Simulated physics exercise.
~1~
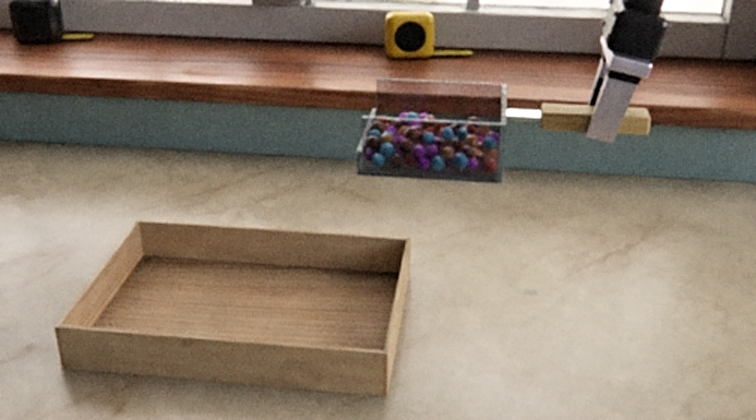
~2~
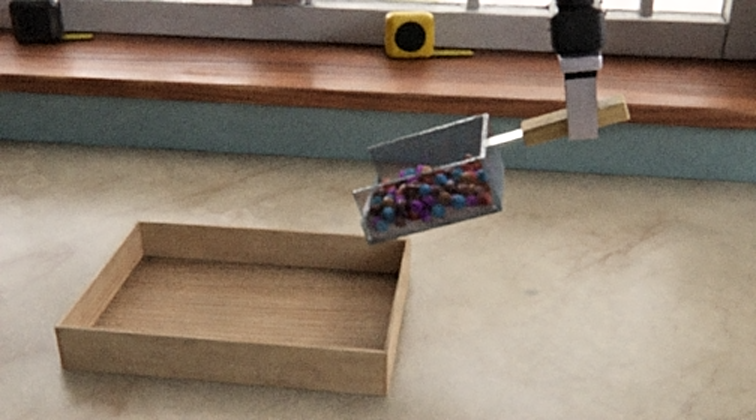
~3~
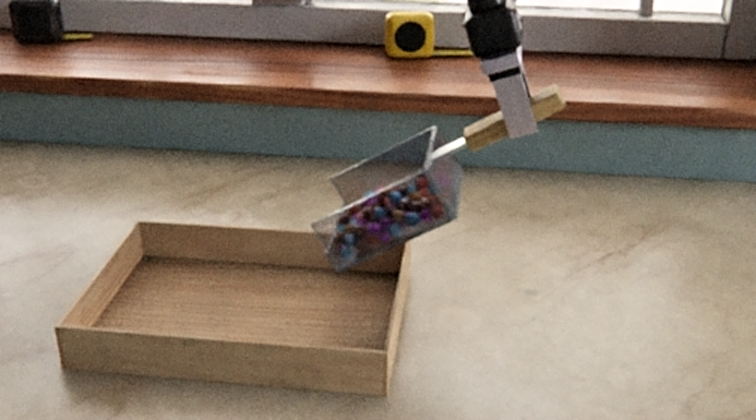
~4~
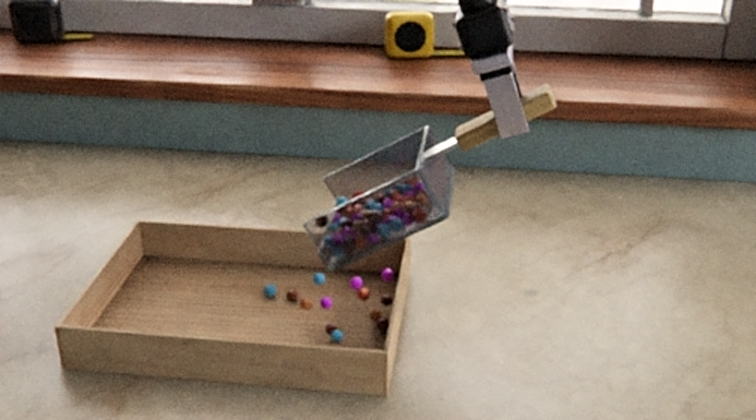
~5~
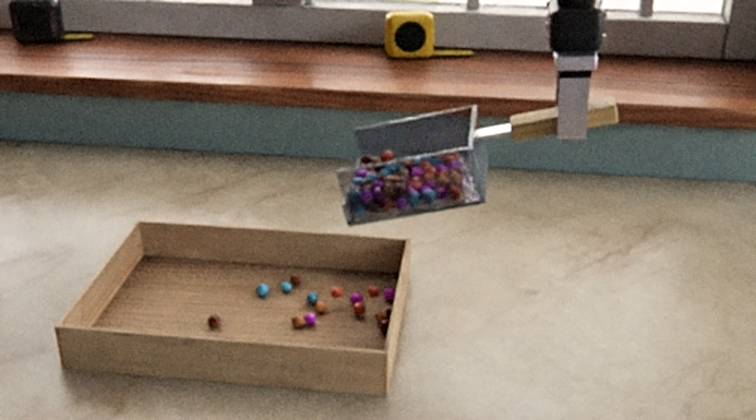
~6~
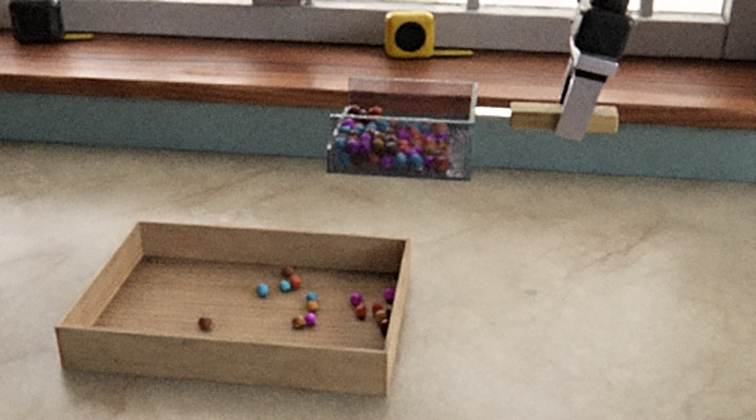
A clear, open box full of small colourful round sweets hangs level from a wooden handle held by a robot arm, to the upper right of an empty wooden tray. The arm lowers the box and tips its left end downward, then carries it left until that end hangs over the tray's right side. Several sweets spill out and scatter across the tray. The arm then draws the box back up and to the right, easing the tilt. It ends level again, still holding most of the sweets, while a small scattering lies in the tray, mostly toward the right.
